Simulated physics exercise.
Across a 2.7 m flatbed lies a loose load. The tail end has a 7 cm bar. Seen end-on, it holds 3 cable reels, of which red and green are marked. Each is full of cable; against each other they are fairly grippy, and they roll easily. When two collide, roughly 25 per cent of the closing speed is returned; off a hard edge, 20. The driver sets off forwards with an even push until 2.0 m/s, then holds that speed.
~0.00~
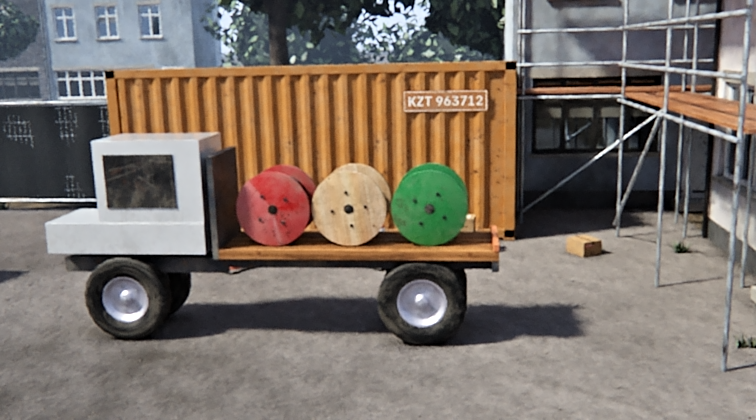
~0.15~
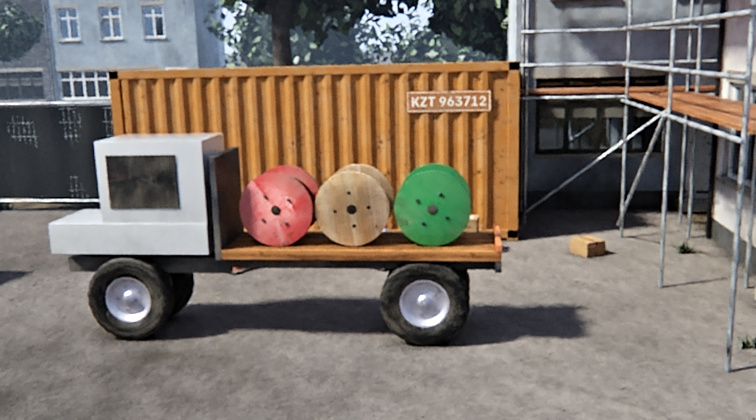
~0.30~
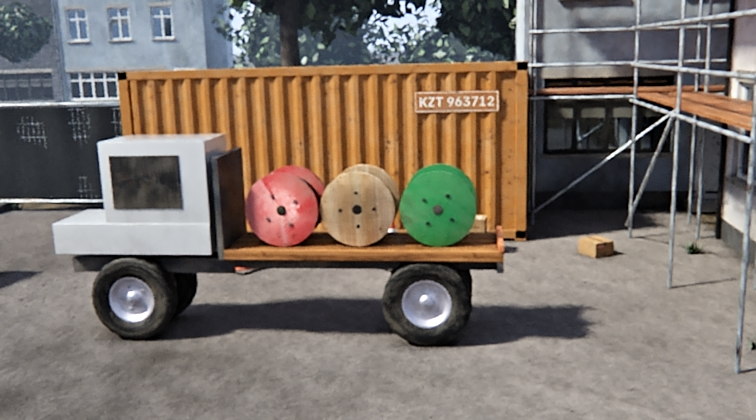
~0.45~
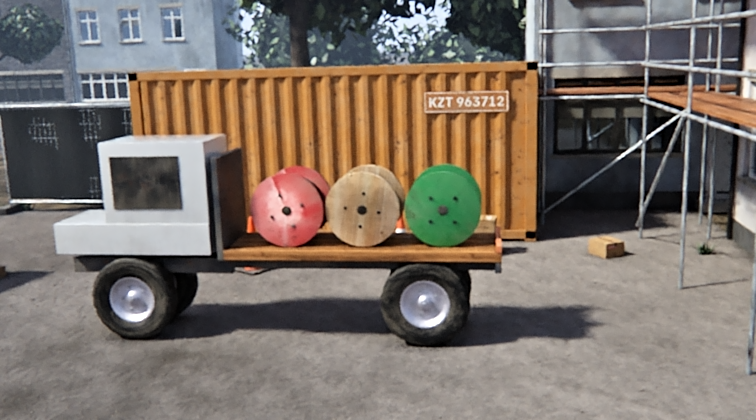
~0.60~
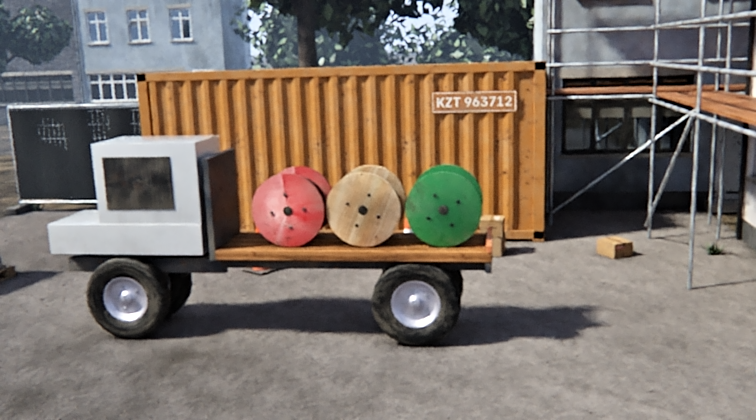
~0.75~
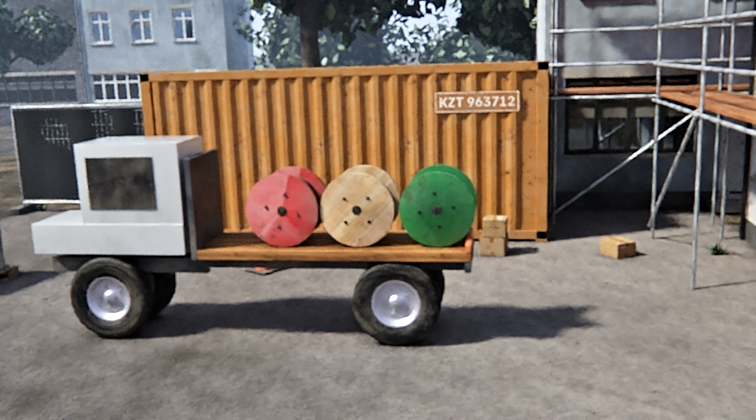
A small white truck pulled away to the left past an orange container, picking up speed, while the red, tan and green reels on its flatbed rolled slightly back toward the rear end.
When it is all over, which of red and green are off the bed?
Lab note: Red stays put; green is lost over the end.
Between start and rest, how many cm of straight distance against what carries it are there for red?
Moved: Red 110.
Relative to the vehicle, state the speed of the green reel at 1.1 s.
About 0.6 m/s.
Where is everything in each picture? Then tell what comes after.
Red (273, 210), green (429, 209); tail bar at (496, 248); speed 0.0 m/s; 3 of the 3 make up the bottom layer on the bed, in the first picture.
Red (276, 210), green (432, 210); tail bar at (499, 248); speed 0.2 m/s, in the second picture.
Red (281, 210), green (438, 210); tail bar at (501, 249); speed 0.6 m/s, in the third picture.
Red (286, 211), green (443, 211); tail bar at (499, 249); speed 0.9 m/s, in the fourth picture.
Red (288, 211), green (443, 211); tail bar at (489, 249); speed 1.3 m/s, in the fifth picture.
Red (282, 211), green (437, 211); tail bar at (468, 249); speed 1.6 m/s, in the sixth picture.
Then, 1.1 s in, red is on the bed, 145 cm from the bar, rolling towards it; green is on the bed, 5 cm from the bar, rolling towards it; 0 over the tail so far.
Then, 1.4 s in, red is on the bed, 130 cm from the bar, rolling towards it; green is going over the tail; 1 over the tail so far.
In the end (3.1 s), red is on the bed, 100 cm from the bar; green is off the end; 1 over the tail so far.
